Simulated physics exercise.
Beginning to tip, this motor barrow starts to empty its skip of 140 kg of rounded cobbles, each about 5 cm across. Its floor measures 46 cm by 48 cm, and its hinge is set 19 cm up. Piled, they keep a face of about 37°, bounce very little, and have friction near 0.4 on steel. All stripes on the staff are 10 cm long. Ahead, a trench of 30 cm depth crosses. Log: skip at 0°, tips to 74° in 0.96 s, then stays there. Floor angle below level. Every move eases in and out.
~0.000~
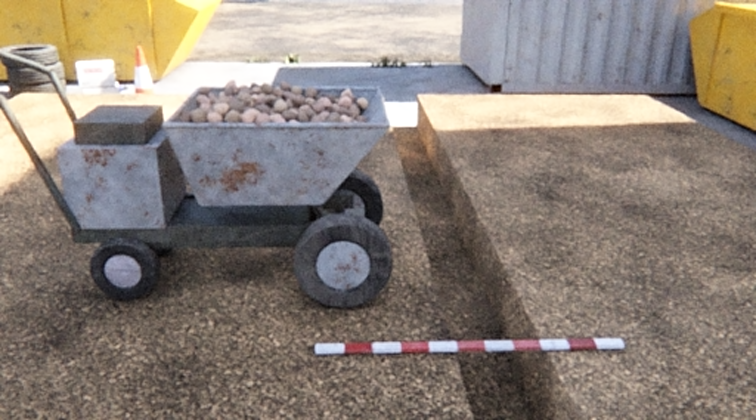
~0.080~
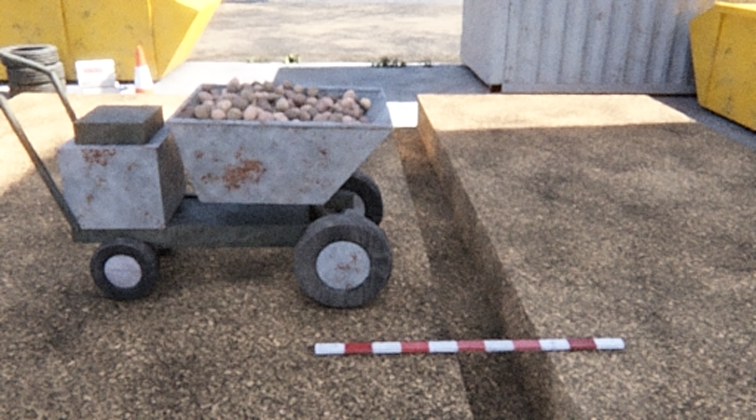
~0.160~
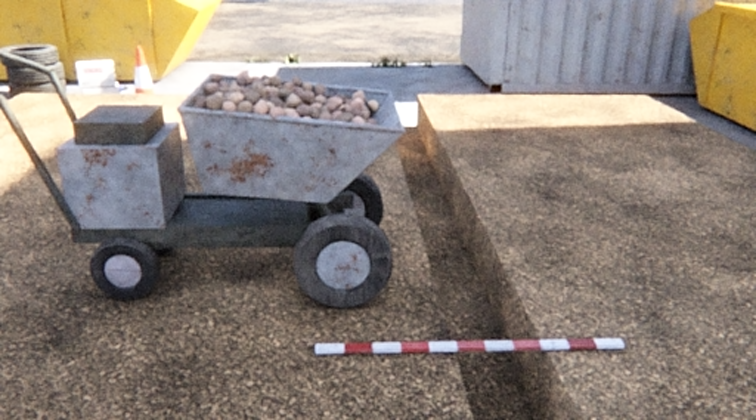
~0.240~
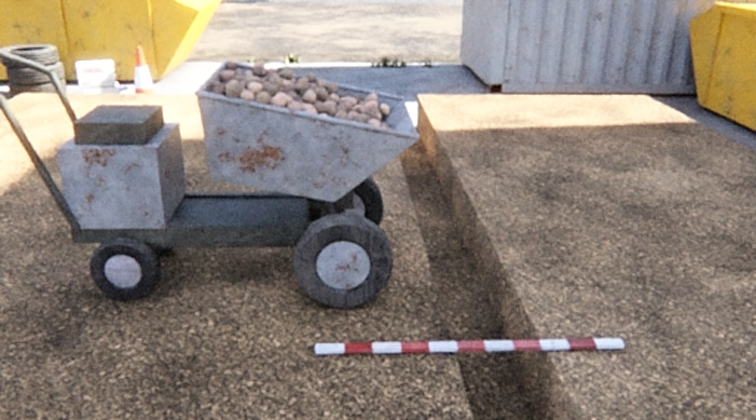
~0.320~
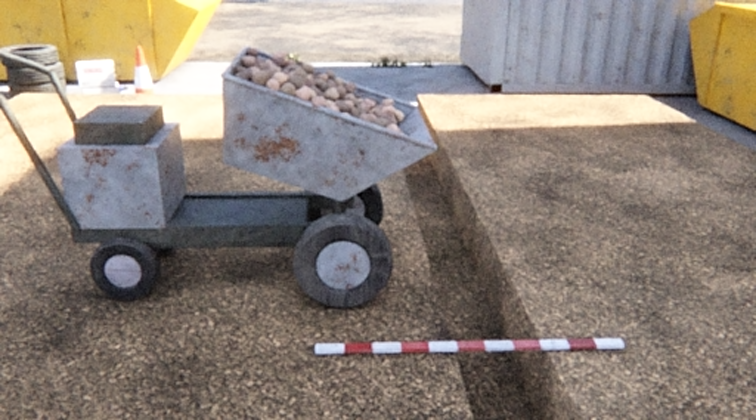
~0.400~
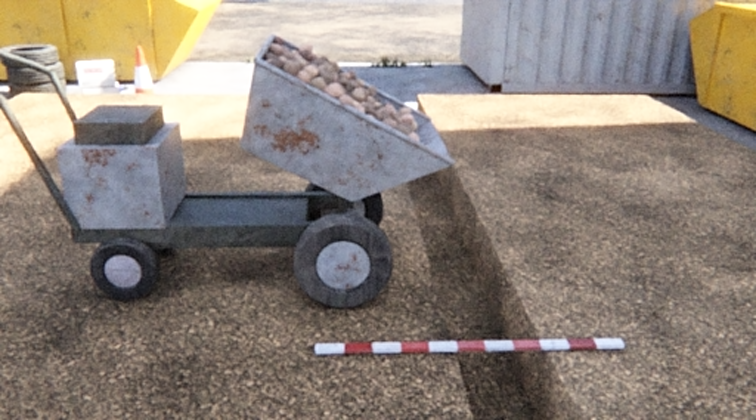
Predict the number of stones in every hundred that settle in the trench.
Close to 42 in a hundred.
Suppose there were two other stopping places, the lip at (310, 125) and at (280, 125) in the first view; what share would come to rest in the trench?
It comes to about 95 and 80 in a hundred.
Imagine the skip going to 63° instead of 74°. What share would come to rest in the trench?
I'd guess some 45 in a hundred.
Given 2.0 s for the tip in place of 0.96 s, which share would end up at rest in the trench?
My guess is near 55 percent.
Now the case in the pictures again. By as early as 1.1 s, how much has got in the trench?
About 10%.
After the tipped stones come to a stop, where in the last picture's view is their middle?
Their centre sits close to (528, 266).
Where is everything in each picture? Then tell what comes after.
The first picture shows lip at (390, 126), floor tilted 0°, highest stones at (254, 92).
In the second picture, the skip is at 1°, its lip at (393, 127); the top of the load is at (256, 90); the stones move at 0.3 m/s on average.
In the third picture, the skip is at 6°, its lip at (404, 131); the top of the load is at (243, 85); the stones move at 0.6 m/s on average.
The fourth picture shows lip at (419, 138), floor tilted 12°, highest stones at (248, 74); the stones move at 0.8 m/s on average.
In the fifth picture, the skip is at 19°, its lip at (436, 149); the top of the load is at (262, 63); the stones move at 0.9 m/s on average.
In the sixth picture, the skip is at 28°, its lip at (453, 163); the top of the load is at (286, 52); the stones move at 1.0 m/s on average.
After 0.7 s the floor is at 62°; 100 % in the skip; the foremost stones are at (483, 195).
After 1.1 s the floor is at 74°; 55 % in the skip, 11 % in the trench, 34 % past the trench; the foremost stones are at (603, 273).
After 1.4 s the floor is at 74°; 20 % in the skip, 23 % in the trench, 58 % past the trench; the foremost stones are at (719, 266).
After 3.4 s the floor is at 74°; 0 % in the skip, 42 % in the trench, 58 % past the trench; the foremost stones are past the picture's edge.
